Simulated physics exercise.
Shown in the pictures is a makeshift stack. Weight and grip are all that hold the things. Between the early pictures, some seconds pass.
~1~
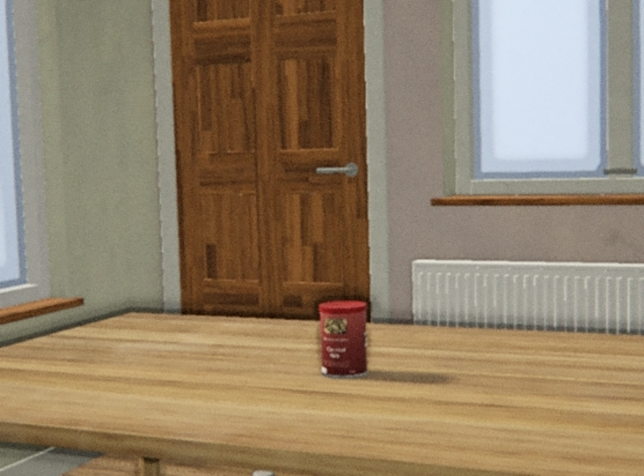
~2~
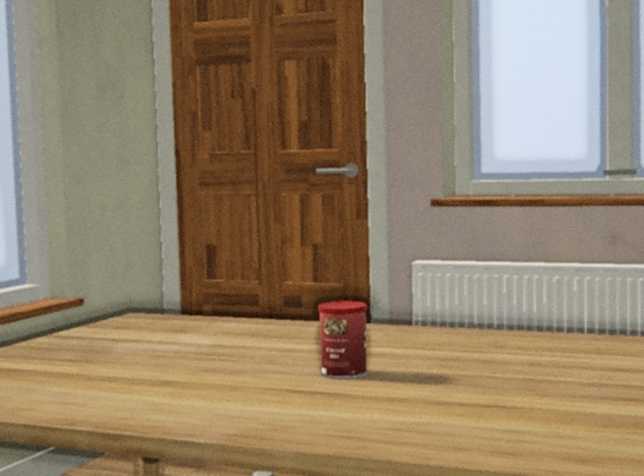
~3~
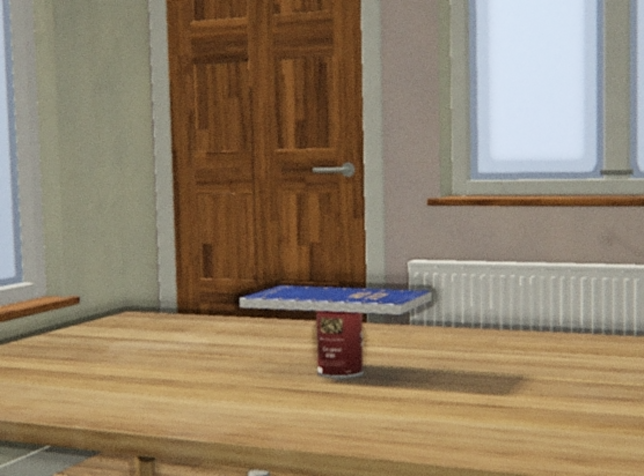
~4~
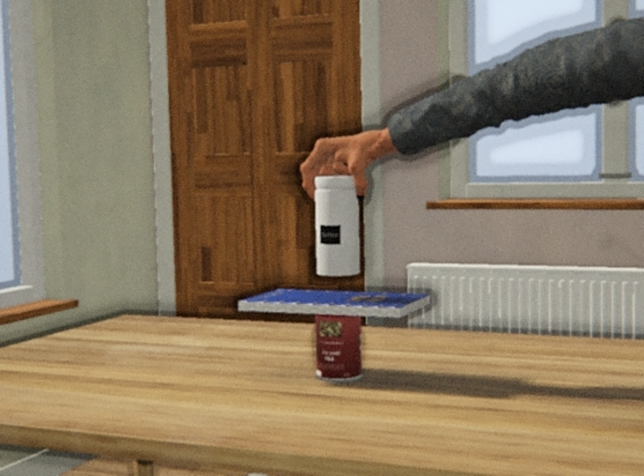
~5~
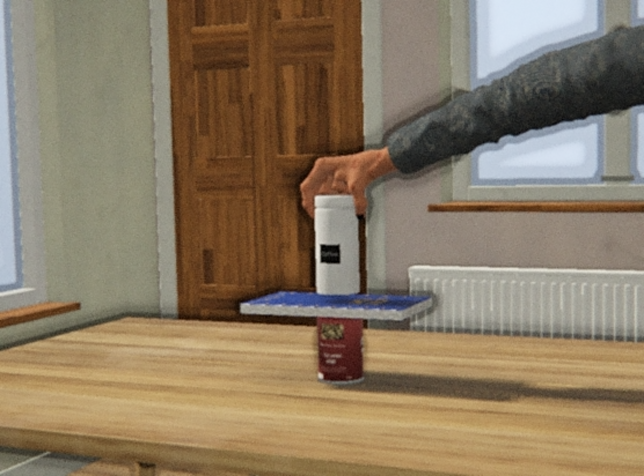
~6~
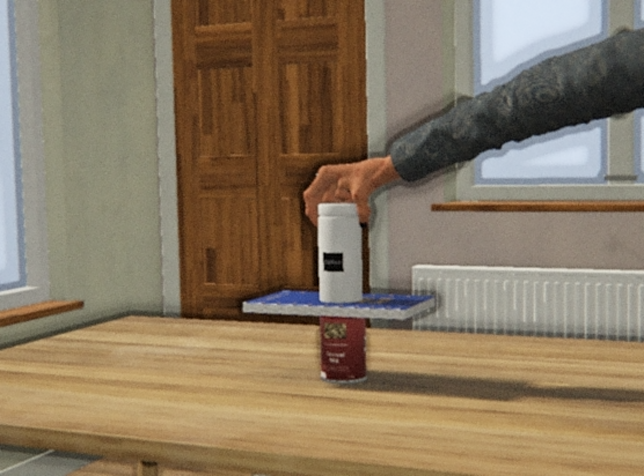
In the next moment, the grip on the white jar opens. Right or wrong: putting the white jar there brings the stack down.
Wrong, the stack stays up.
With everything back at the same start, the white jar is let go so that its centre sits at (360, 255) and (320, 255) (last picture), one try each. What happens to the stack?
Result one: The stack stands. Result two: The stack stands.
Then, 0.20 s on from there, no change.
Then, 0.60 s on from there, white jar resting near (340, 253).
In the end, all 3 unmoved. At the end, from the last picture's camera, white jar near (340, 253). The stack keeps its balance.
